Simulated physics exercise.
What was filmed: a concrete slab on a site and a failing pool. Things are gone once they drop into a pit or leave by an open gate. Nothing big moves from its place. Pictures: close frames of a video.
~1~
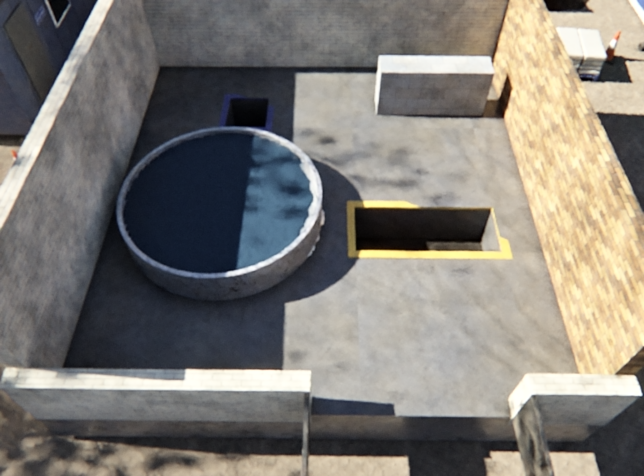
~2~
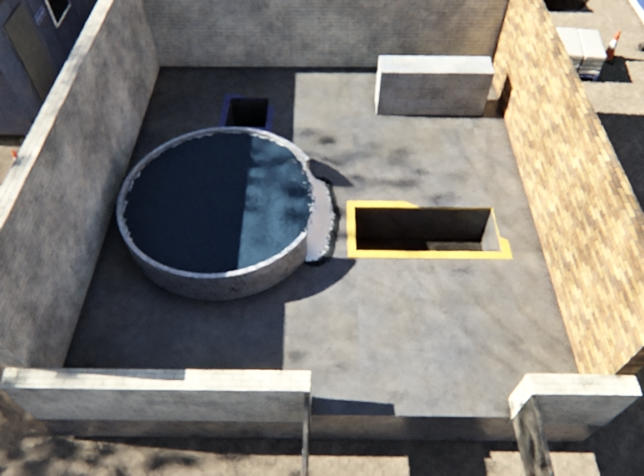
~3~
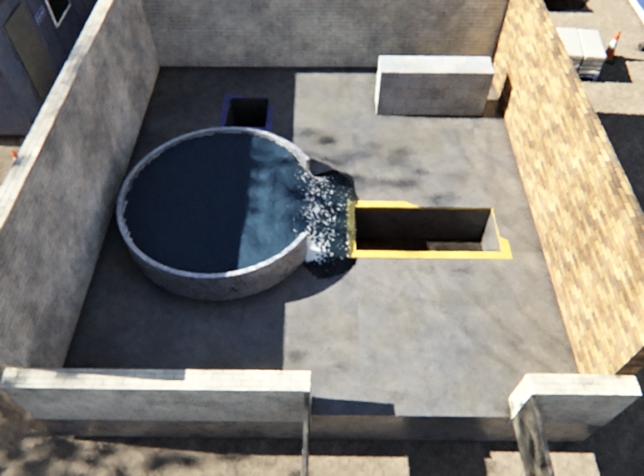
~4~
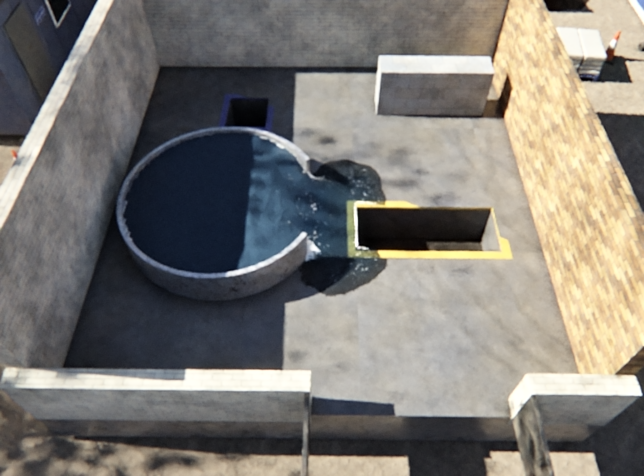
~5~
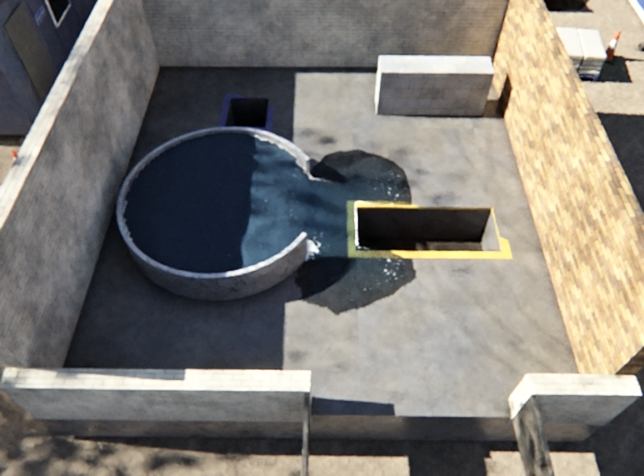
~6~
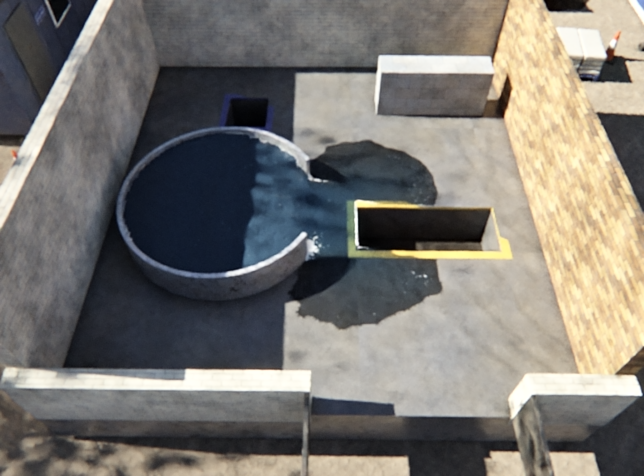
In this clip, a round pool of dark water on a walled concrete slab opens on its right side, and water pours through the gap, reaches the yellow-edged rectangular pit and spreads across the slab above and below it.
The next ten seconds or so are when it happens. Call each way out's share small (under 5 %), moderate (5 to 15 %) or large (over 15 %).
The gate's share is moderate. The blue pit's share is small. The yellow pit's share is large.
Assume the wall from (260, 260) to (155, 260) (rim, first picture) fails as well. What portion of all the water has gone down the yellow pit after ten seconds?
Yellow: About 12 %.
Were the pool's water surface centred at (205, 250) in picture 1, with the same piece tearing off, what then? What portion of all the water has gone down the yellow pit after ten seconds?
The yellow pit ends up with 40 per cent.
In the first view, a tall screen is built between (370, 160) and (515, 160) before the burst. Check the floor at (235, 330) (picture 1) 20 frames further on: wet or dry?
Untouched.
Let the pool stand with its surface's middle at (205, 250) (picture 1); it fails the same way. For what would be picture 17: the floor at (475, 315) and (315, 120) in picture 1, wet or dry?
Going point by point, I get drenched then high and dry.
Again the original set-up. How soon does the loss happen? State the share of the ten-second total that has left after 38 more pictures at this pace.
About 70 %.
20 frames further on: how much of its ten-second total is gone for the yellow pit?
Around 50 %.
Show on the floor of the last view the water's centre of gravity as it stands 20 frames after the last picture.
Centre: Close to (288, 214).
A moment on, water covers 25 % of the floor; the gate 0 %, the blue pit 0 %, the yellow pit 8 %.
Next, water covers 35 % of the floor; the gate 0 %, the blue pit 0 %, the yellow pit 16 %.
Then, water covers 40 % of the floor; the gate 1 %, the blue pit 0 %, the yellow pit 26 %.
Later, water covers 45 % of the floor; the gate 3 %, the blue pit 0 %, the yellow pit 38 %.
In the end, water covers 60 % of the floor; the gate 7 %, the blue pit 1 %, the yellow pit 50 %.
